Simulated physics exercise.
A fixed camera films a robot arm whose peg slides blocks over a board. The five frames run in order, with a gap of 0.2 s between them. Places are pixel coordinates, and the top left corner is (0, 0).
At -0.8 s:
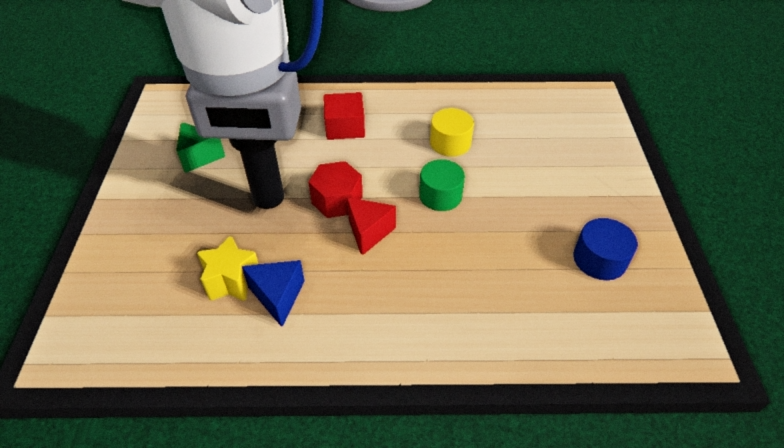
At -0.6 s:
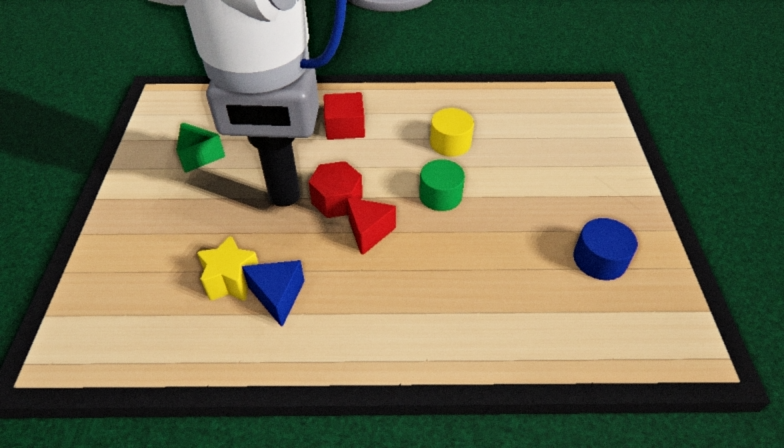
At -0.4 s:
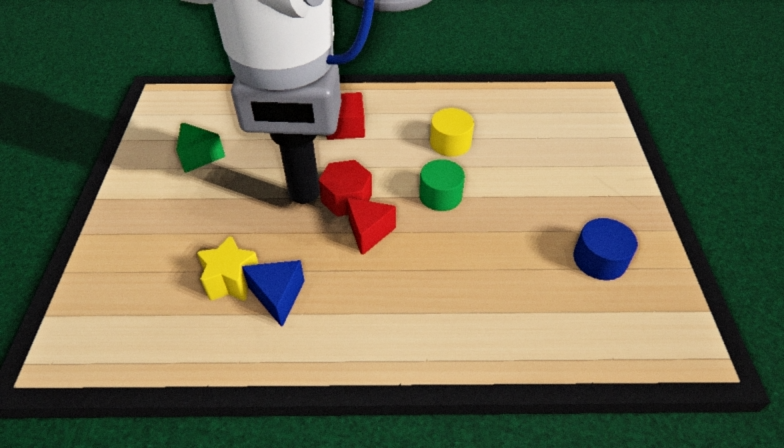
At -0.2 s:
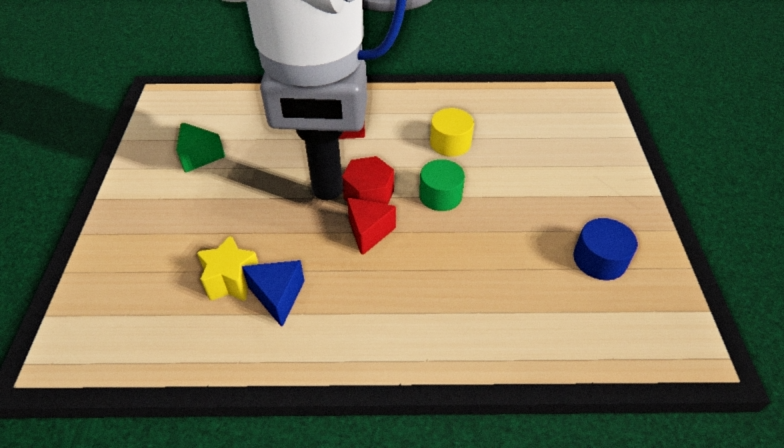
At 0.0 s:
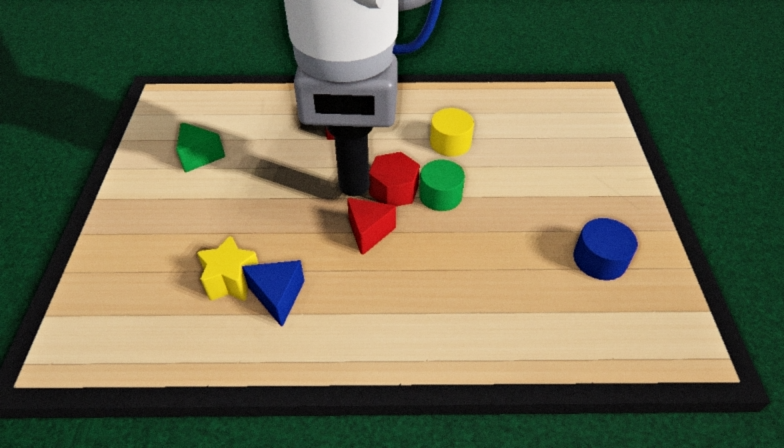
A robot arm lowered over a wooden board moved its black peg to the right and pushed the red hexagonal block along, past the red triangular piece and up close to the green round block.
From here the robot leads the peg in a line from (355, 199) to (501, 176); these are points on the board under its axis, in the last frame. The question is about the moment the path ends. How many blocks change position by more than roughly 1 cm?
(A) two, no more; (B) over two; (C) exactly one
B
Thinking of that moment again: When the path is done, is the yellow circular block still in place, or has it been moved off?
The yellow circular block is moved.
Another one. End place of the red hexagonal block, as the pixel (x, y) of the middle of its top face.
The middle of the upper face of the red hexagonal block will lie at about (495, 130) in the picture.
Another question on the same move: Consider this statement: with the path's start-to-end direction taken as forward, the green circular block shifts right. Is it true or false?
That claim is true.
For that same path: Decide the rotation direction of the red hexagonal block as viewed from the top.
Seen from overhead, it turns anticlockwise.
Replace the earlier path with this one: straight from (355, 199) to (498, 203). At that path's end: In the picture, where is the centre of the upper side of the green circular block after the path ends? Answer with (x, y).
The middle of its top is at (521, 160).
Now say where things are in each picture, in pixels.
In the first frame, lower end of the peg at (269, 198), tops of blocks, red triangular piece at (368, 212), red hexagonal block at (335, 178), green circular block at (443, 174), yellow circular block at (453, 121).
In the second frame, peg at (285, 196), blocks as before.
In the third frame, peg at (304, 193), red hexagonal block at (345, 176).
In the fourth frame, peg at (328, 190), red hexagonal block at (368, 173).
In the fifth frame, peg at (354, 186), red triangular piece at (368, 212), red hexagonal block at (394, 168), green circular block at (443, 174), yellow circular block at (453, 121).
The first path, step by step. One third of the way, peg at (406, 178); red hexagonal block at (440, 154), turned 25° anticlockwise; green circular block at (483, 171).
Two thirds of the way, peg at (456, 170); red hexagonal block at (474, 140), turned 65° anticlockwise; green circular block at (493, 172); yellow circular block at (456, 113).
At the end, peg at (504, 162); red triangular piece not moved; red hexagonal block at (495, 130), turned 115° anticlockwise; green circular block at (529, 177); yellow circular block at (457, 111).
